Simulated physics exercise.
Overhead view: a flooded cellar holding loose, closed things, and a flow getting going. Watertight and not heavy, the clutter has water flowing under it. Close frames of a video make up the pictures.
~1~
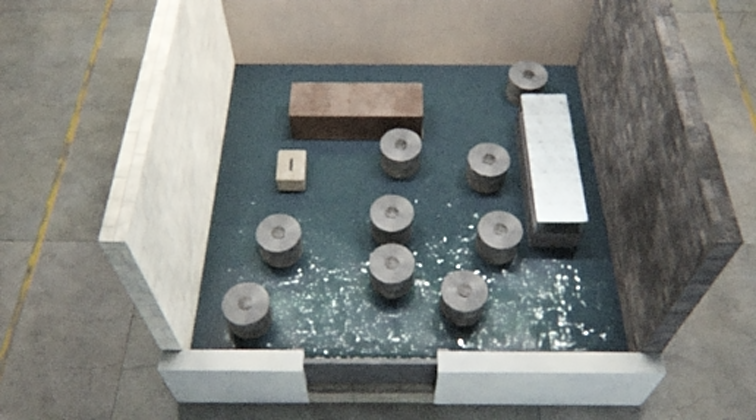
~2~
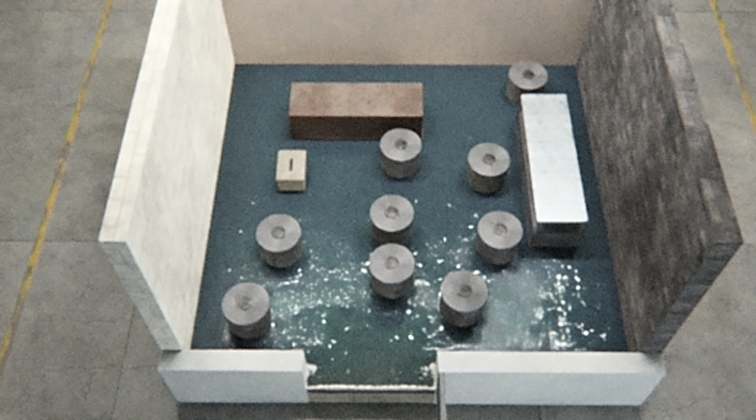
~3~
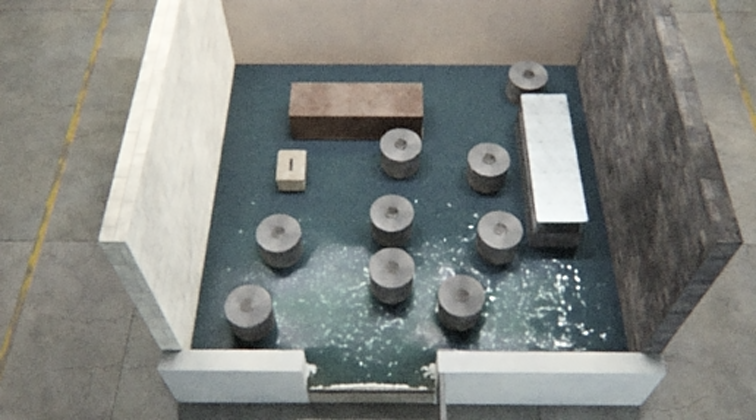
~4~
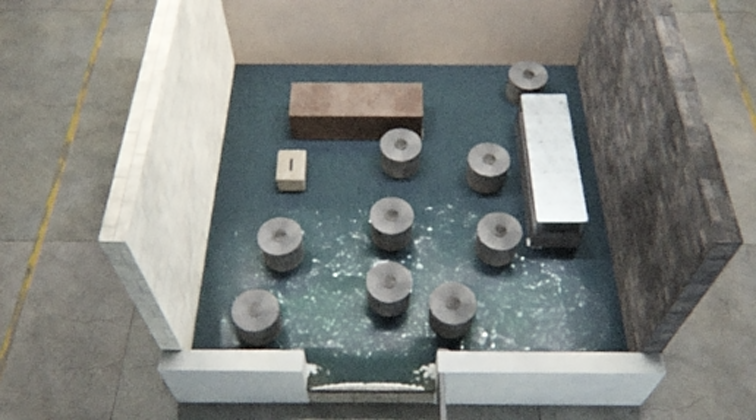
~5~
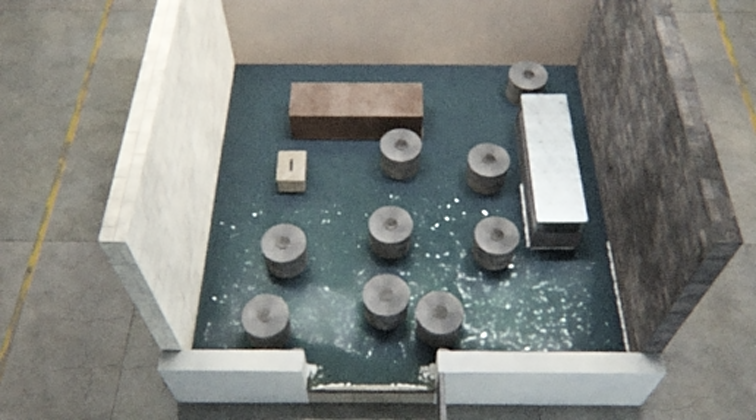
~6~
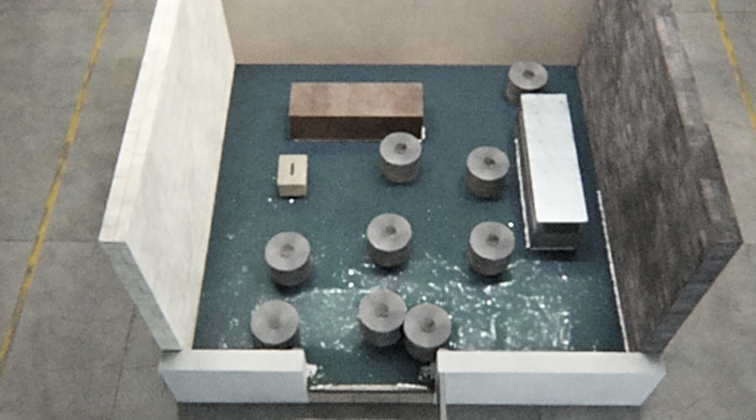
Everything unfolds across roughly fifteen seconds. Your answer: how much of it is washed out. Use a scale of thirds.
On that scale, two thirds or above.
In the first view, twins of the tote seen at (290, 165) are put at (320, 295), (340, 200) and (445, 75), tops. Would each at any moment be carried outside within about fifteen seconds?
Here's how it goes, in order: Gets out, then gets out, then does not get out.
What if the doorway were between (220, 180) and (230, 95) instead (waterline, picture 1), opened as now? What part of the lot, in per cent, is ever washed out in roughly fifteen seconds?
Share reached: 40 %.
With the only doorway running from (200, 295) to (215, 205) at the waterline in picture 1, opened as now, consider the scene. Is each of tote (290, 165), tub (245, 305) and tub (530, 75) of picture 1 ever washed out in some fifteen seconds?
In order: Escapes, escapes, remains.
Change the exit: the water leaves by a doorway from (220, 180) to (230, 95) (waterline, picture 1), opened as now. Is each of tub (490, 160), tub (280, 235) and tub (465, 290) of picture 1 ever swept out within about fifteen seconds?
In that order: Kept in, carried outside, stays.
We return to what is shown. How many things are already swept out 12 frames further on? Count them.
The number I arrive at is 5.
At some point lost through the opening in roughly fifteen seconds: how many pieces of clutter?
So, 8 of them.
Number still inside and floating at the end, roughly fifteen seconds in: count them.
The answer is 2.
A moment on, 2 of 10 are out; 8 afloat.
Next, 5 of 10 are out; 5 afloat.
Later, 6 of 10 are out; 4 afloat.
In the end, 8 of 10 are out; 2 afloat.
